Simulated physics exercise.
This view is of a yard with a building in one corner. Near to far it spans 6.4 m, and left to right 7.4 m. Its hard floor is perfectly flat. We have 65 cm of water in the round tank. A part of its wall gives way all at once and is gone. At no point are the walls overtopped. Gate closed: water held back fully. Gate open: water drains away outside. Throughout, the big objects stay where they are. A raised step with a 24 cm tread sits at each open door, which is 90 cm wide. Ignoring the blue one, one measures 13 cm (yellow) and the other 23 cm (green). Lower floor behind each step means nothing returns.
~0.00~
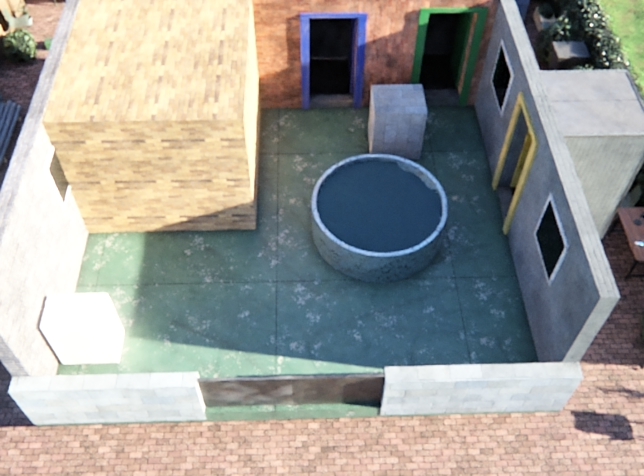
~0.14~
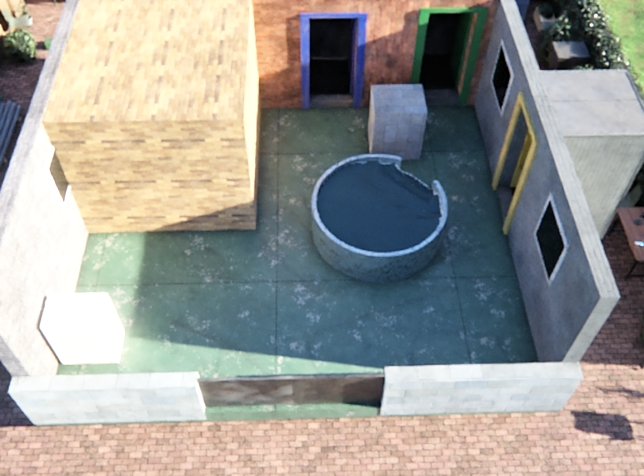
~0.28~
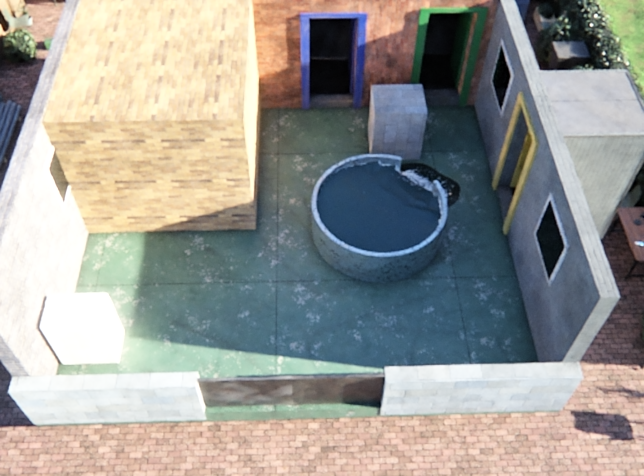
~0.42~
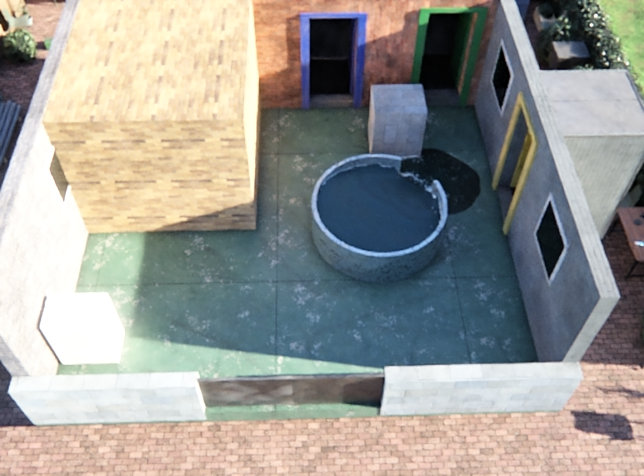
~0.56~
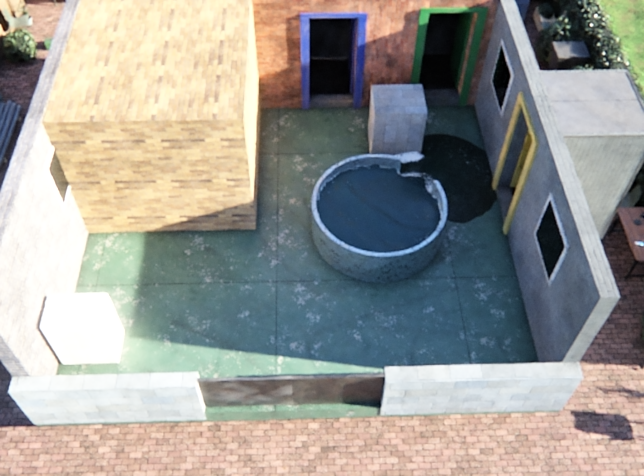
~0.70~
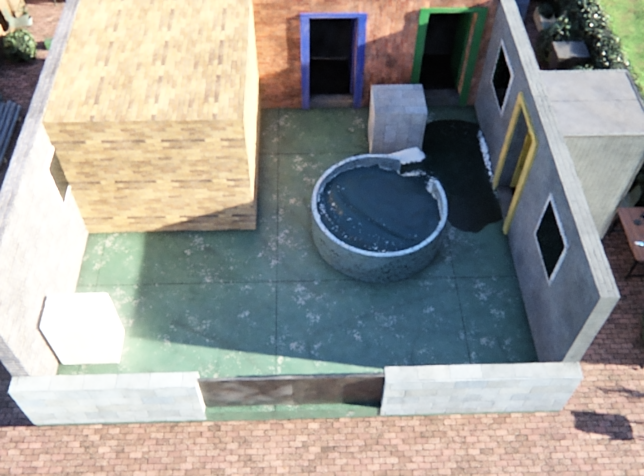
A large building block clad in pale tan brick fills the back left corner of a walled yard with a green floor, seen from high above. A round grey tank of dark water stands right of centre, before a grey block and blue and green doorways, with a yellow-framed opening at right. The tank's far-right rim breaks open and dark water spreads across the floor toward the right wall, while the camera stays still.
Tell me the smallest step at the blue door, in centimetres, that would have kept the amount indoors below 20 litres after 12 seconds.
The smallest that would have done is close to 6.5 cm.
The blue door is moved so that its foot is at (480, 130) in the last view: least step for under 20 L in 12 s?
Around 26 cm would do it.
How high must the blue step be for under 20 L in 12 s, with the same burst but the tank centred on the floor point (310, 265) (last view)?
That setup calls for roughly 11.5 cm.
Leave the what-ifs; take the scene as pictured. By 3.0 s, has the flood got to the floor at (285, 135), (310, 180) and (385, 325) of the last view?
I'd mark them touched by the flood, touched by the flood and spared by the flood, respectively.
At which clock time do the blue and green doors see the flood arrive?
Blue 2.2 s, green 1.0 s.
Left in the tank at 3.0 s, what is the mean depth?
Roughly 34 cm.
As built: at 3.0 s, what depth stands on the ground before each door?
Door by door in cm - blue 6, yellow 10, green 28.
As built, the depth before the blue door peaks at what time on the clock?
Roughly at 5.5 s.
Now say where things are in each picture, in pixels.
Still water, 65 cm deep, in the round tank at (379, 205); the blue door at (332, 68) is dry, in the first picture.
The gap is on the far side, the front 0.4 m out at a hidden place; the back of the round tank holds 65 cm, in the second picture.
The gap is on the far side, the front 0.7 m out at (453, 186); the back of the round tank holds 65 cm, in the third picture.
The gap is on the far side, the front 1.2 m out at (469, 171); the back of the round tank holds 65 cm, in the fourth picture.
The front is at (480, 153), 1.8 m from the gap on the far side; 2.8 m2 of floor is wet, 65 cm left at the back, in the fifth picture.
The gap is on the far side, the front 2.4 m out at (480, 128); the back of the round tank holds 63 cm; the blue door at (332, 68), 2.9 m from the gap, is still 1.6 m from the nearest water, in the sixth picture.
After 1.4 s water covers 15 % of the floor, deepest (52 cm) near (475, 108); it has not reached the blue door.
After 3.0 s water covers 40 % of the floor, deepest (30 cm) near (449, 108); 6 cm at the blue door, 0 litres in over its 15 cm step.
After 12.0 s water covers 95 % of the floor, deepest (11 cm) near (51, 401); 8 cm at the blue door, 0 litres in over its 15 cm step.
At the blue door as built, the water arrived by 2.3 s and peaked near 10 cm at 5.6 s.
With a step of 5.5 cm, 33 litres would have come in within the 12 s; with 7.5 cm, 11 litres. So under 20 litres takes about 6.5 cm.
